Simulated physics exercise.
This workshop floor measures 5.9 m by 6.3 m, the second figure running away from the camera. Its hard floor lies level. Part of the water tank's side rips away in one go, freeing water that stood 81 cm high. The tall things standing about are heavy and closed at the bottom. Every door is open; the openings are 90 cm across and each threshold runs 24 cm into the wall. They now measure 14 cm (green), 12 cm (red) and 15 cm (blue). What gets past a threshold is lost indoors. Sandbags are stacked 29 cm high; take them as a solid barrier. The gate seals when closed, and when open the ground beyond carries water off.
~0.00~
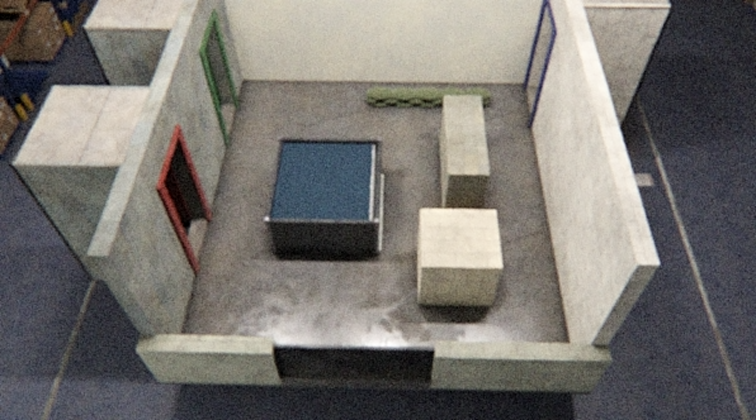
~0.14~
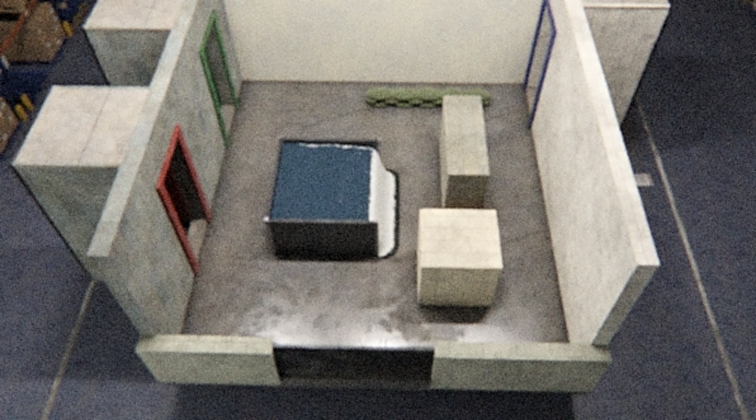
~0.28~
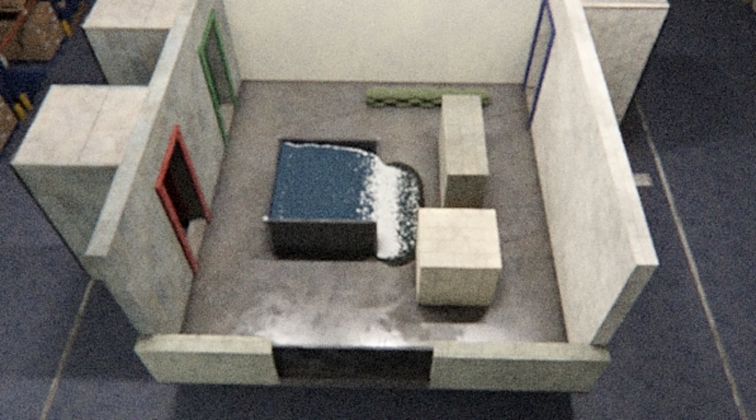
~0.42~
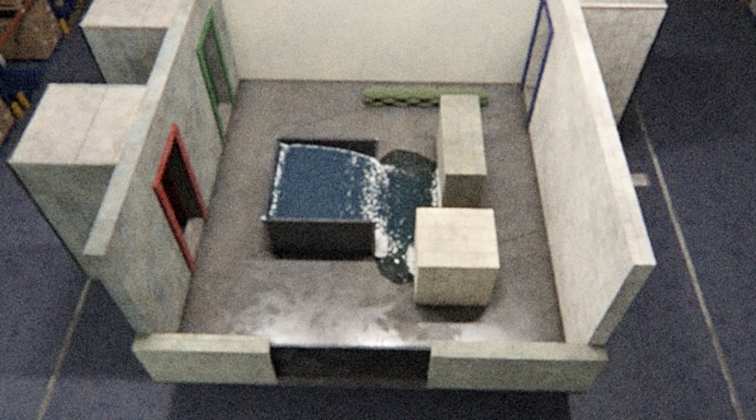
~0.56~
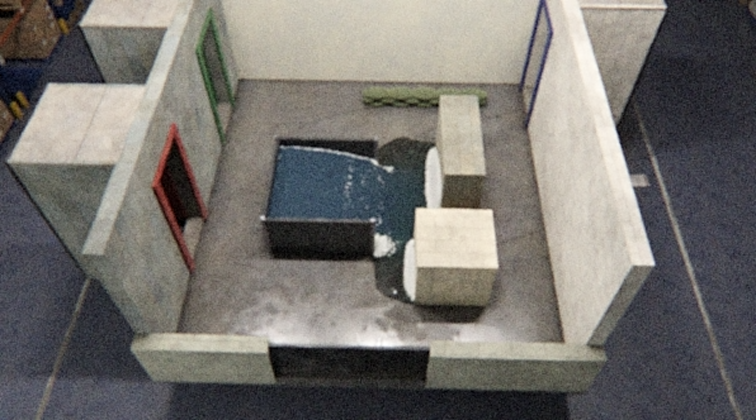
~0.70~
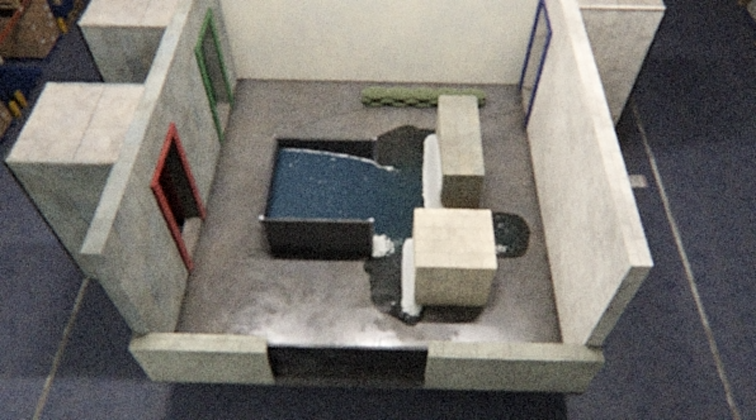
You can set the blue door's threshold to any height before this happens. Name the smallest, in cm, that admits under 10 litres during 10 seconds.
It would have to be roughly 18 cm high.
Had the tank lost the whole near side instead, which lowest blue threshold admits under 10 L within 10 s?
Some 13.5 cm.
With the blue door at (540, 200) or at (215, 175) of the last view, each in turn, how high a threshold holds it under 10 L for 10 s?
Roughly 24 and 9.5 cm.
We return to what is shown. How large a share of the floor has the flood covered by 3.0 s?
Some 70 per cent of it.
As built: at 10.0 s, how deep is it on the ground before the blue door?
Some 5.5 cm.
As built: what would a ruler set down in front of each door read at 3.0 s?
Depths in cm: Green 10, red 0, blue 15.
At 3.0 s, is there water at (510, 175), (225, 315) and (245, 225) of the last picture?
In that order: Under water, flooded, still dry.
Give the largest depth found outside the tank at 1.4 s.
About 52 cm.
After 1.4 s water covers 25 % of the floor, deepest (52 cm) near (422, 244); it has not reached the blue door.
After 3.0 s water covers 70 % of the floor, deepest (30 cm) near (515, 89); 15 cm at the blue door, 4 litres in over its 15 cm threshold.
After 10.0 s water covers 95 % of the floor, deepest (14 cm) near (207, 348); 6 cm at the blue door, 22 litres in over its 15 cm threshold.
At the blue door as built, the water arrived by 2.0 s and peaked near 20 cm at 3.4 s.
With a threshold of 15 cm, 22 litres would have come in within the 10 s; with 20.5 cm, 3 litres. So under 10 litres takes about 18 cm.
